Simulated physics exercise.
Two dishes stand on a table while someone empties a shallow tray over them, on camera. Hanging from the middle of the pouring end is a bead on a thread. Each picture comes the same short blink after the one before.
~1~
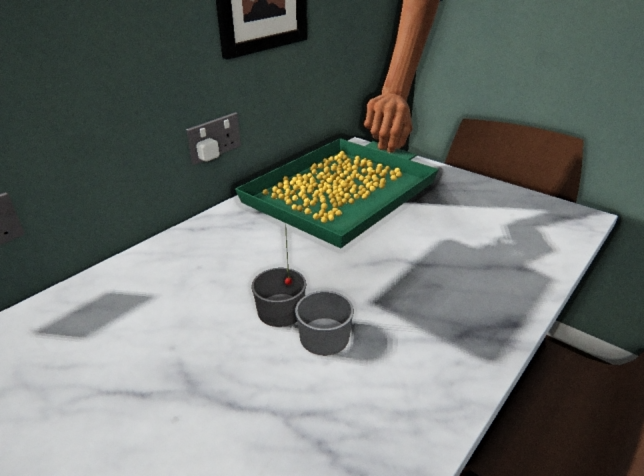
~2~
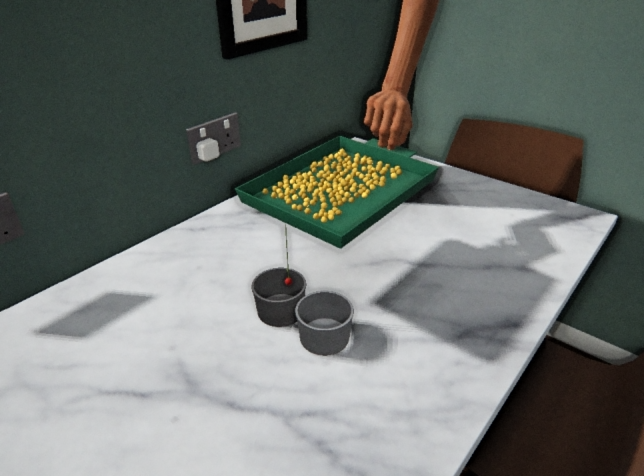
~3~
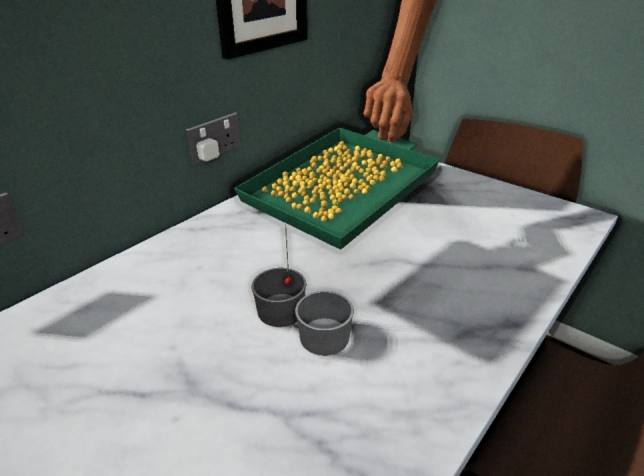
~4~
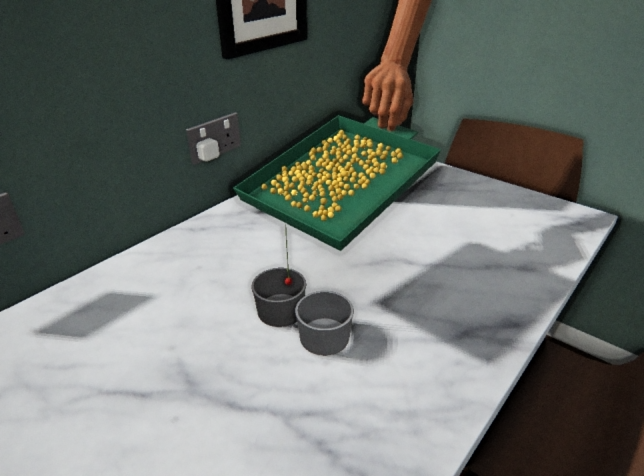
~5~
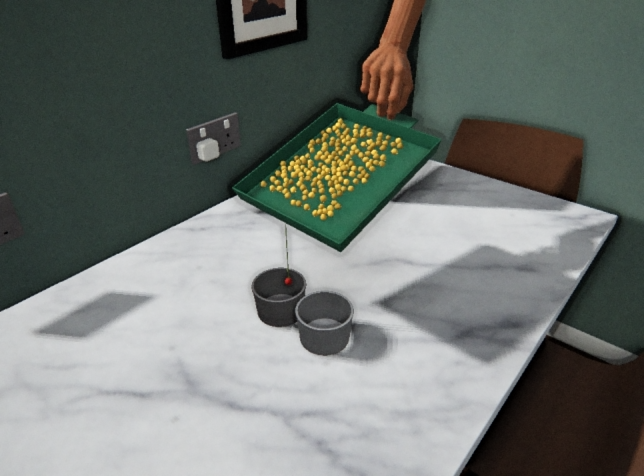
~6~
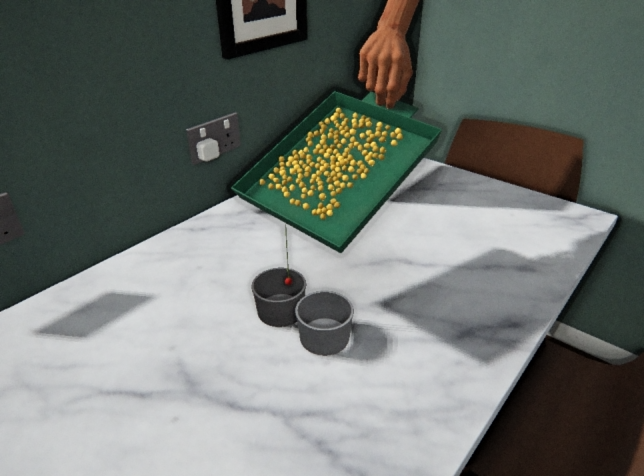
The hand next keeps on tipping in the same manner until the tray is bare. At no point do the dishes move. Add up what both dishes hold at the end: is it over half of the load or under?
More of the load is lost than caught.
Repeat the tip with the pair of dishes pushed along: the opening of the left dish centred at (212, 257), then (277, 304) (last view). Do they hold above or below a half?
Well, not up to half at the first spot and in excess of half at the second.
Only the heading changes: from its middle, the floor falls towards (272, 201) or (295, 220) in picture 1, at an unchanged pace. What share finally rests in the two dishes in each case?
The first try would leave around 10 per cent there, the second around 0 per cent.
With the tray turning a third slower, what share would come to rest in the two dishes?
That comes to about 30 in every hundred.
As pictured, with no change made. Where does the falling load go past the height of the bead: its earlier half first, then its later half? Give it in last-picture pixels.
Around (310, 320) first; around (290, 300) second.
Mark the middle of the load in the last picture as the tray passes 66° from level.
The centre of the load shows up near (306, 217) in the last view.
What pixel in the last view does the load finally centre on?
(296, 358).
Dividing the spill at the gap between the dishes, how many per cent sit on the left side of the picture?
Looks like close to 70 per cent of it.
Soon, tray tipped steeply; nearly all on the tray; a stray few in the air.
A while on, tray tipped past a quarter turn; about two thirds on the tray; a small part in the right dish; about a quarter outside both; a small part in the air.
Towards the end, tray tipped past a quarter turn; about a third in the right dish; about two thirds outside both.
Finally, tray tipped past a quarter turn; about a third in the right dish; none in the left dish; about two thirds outside both.
